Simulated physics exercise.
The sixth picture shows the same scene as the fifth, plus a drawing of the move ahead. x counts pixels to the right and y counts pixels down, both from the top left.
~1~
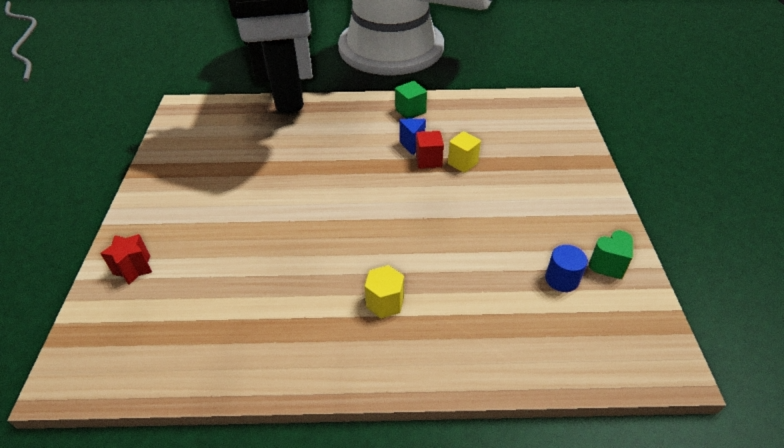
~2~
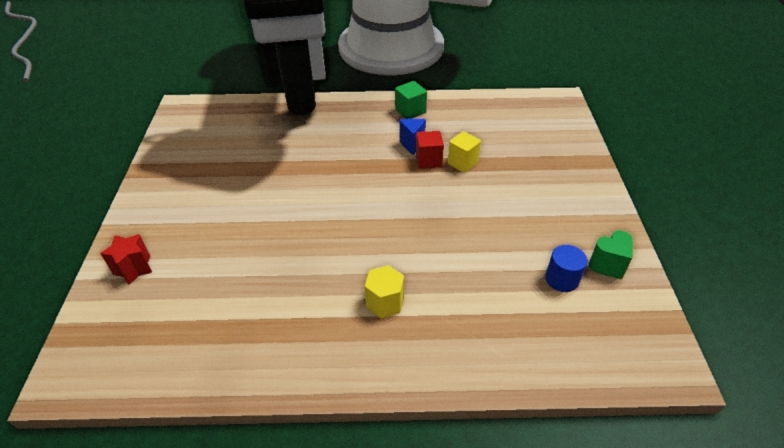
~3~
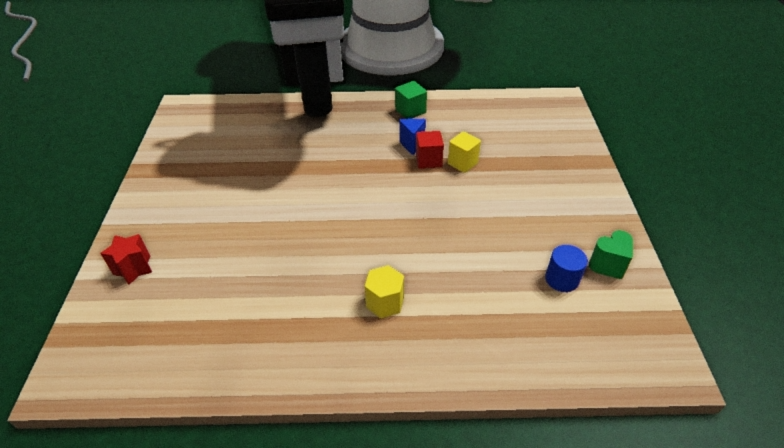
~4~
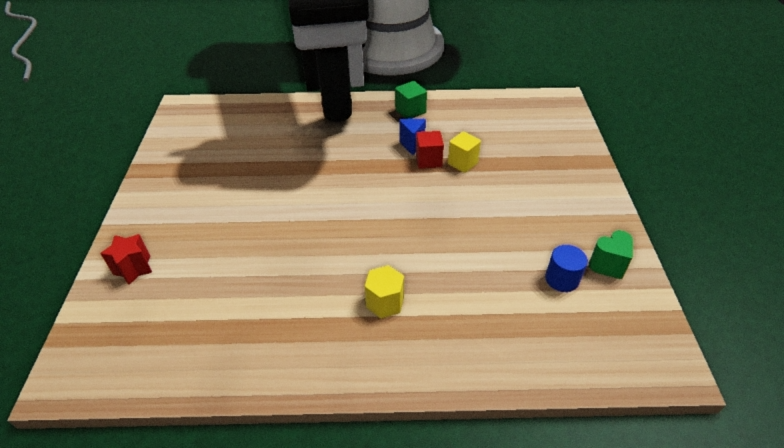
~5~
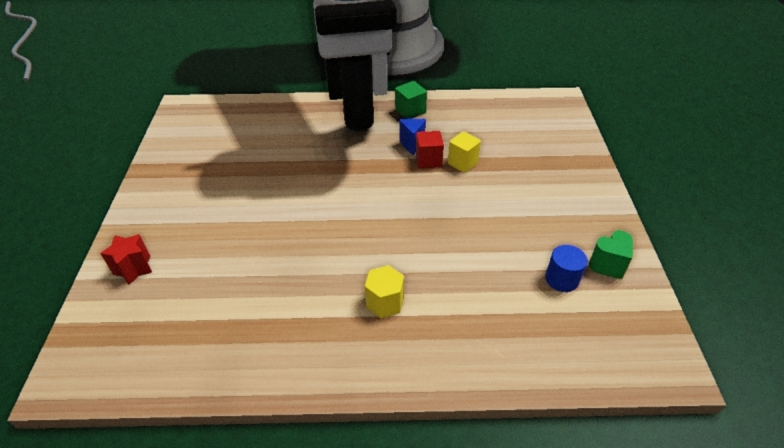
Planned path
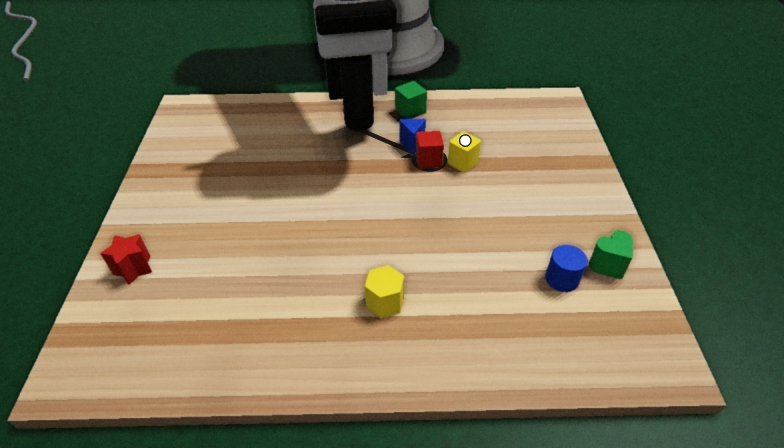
On a wooden board set on a green surface, a black robotic arm slid right along the far edge toward a cluster of small colored blocks, while all the blocks stayed still.
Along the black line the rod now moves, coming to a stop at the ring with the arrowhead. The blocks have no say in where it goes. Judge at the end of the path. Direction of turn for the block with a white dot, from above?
I'd predict that, seen from above, the block with a white dot rotates counter-clockwise.
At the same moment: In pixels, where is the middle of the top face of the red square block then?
Answer: (454, 152).
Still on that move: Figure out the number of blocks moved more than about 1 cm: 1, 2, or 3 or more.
Shifted over 1 cm: Three or more.
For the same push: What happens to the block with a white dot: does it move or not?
Answer: Moved.
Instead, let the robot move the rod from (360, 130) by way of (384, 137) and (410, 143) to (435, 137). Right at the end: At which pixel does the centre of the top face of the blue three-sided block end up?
The answer is (449, 128).
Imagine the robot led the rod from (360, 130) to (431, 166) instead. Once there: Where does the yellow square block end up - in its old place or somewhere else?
The yellow square block changes place.
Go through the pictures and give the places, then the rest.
Rod's lower end at (290, 107); green square block at (411, 89); blue three-sided block at (413, 123); red square block at (430, 138); yellow square block at (465, 141), in the first picture.
Rod at (302, 107); blocks still, in the second picture.
Rod at (318, 110); blocks still, in the third picture.
Rod at (338, 114); blocks still, in the fourth picture.
Rod at (359, 123); green square block at (411, 89); blue three-sided block at (413, 123); red square block at (430, 138); yellow square block at (465, 141), in the fifth picture.
Drawn move, from (360, 130) to (429, 159); the dot is on the yellow square block.
What follows on the original path. One third of the way, rod at (383, 133); nothing pushed yet.
Two thirds of the way, rod at (405, 143); blue three-sided block at (433, 125), turned 50° clockwise.
At the end, rod at (430, 153); green square block still; blue three-sided block at (448, 127), turned 10° anticlockwise; red square block at (454, 152), turned 20° clockwise; yellow square block at (480, 144), turned 60° anticlockwise.
